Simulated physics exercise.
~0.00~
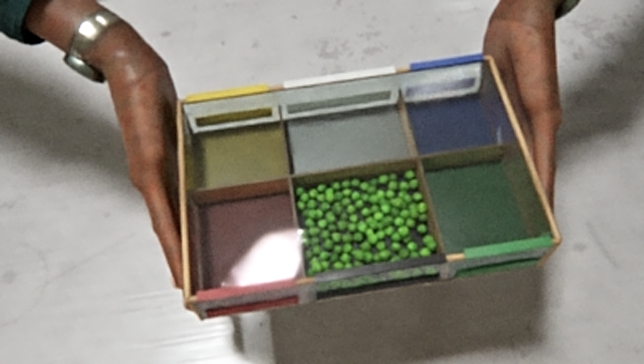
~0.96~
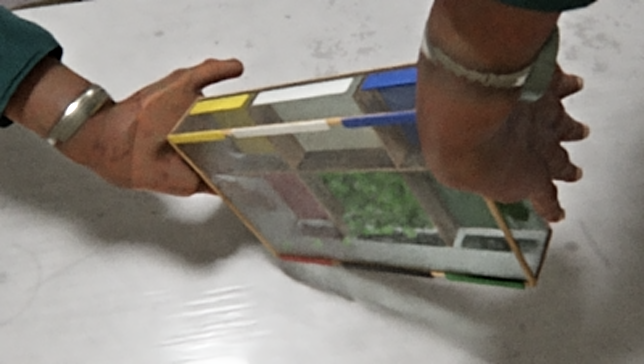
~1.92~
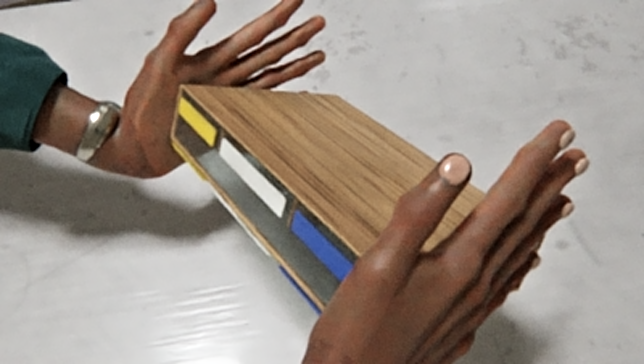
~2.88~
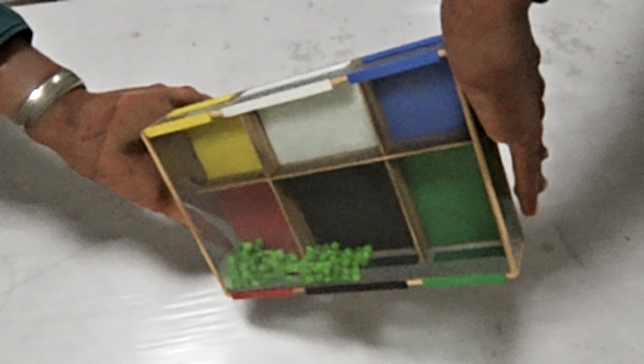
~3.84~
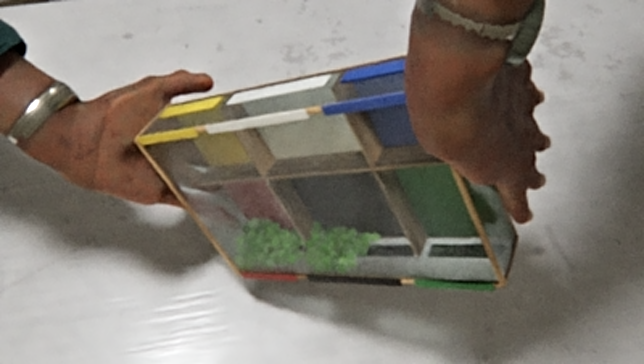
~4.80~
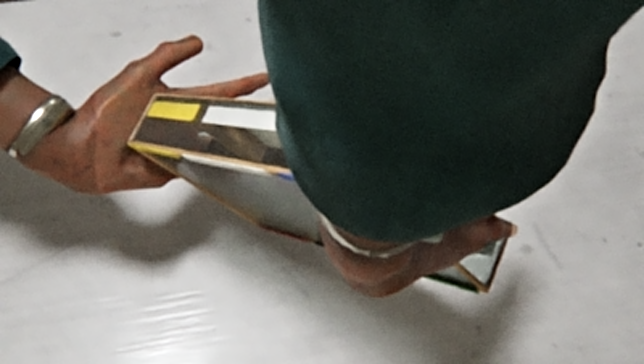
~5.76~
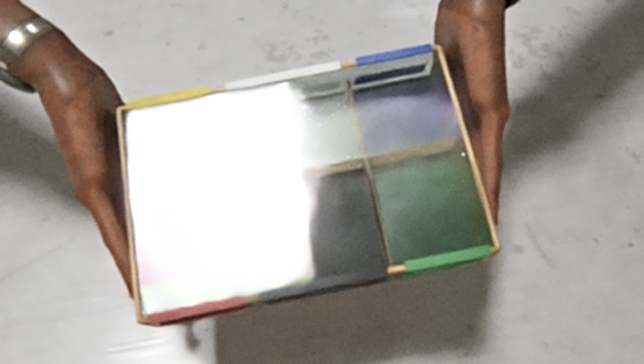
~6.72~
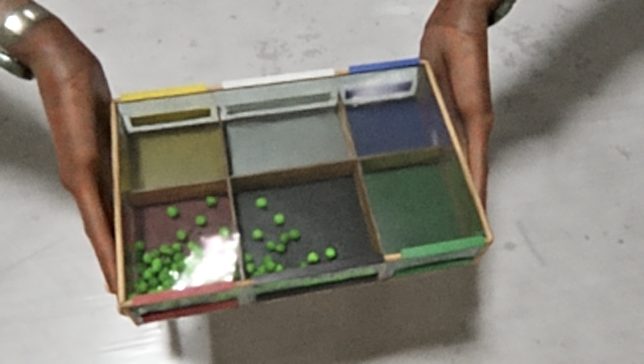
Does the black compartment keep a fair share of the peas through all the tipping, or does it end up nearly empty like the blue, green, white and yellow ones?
The black compartment keeps a fair share of the peas, although more of them end up in the red one beside it. The blue, green, white and yellow compartments are left empty.
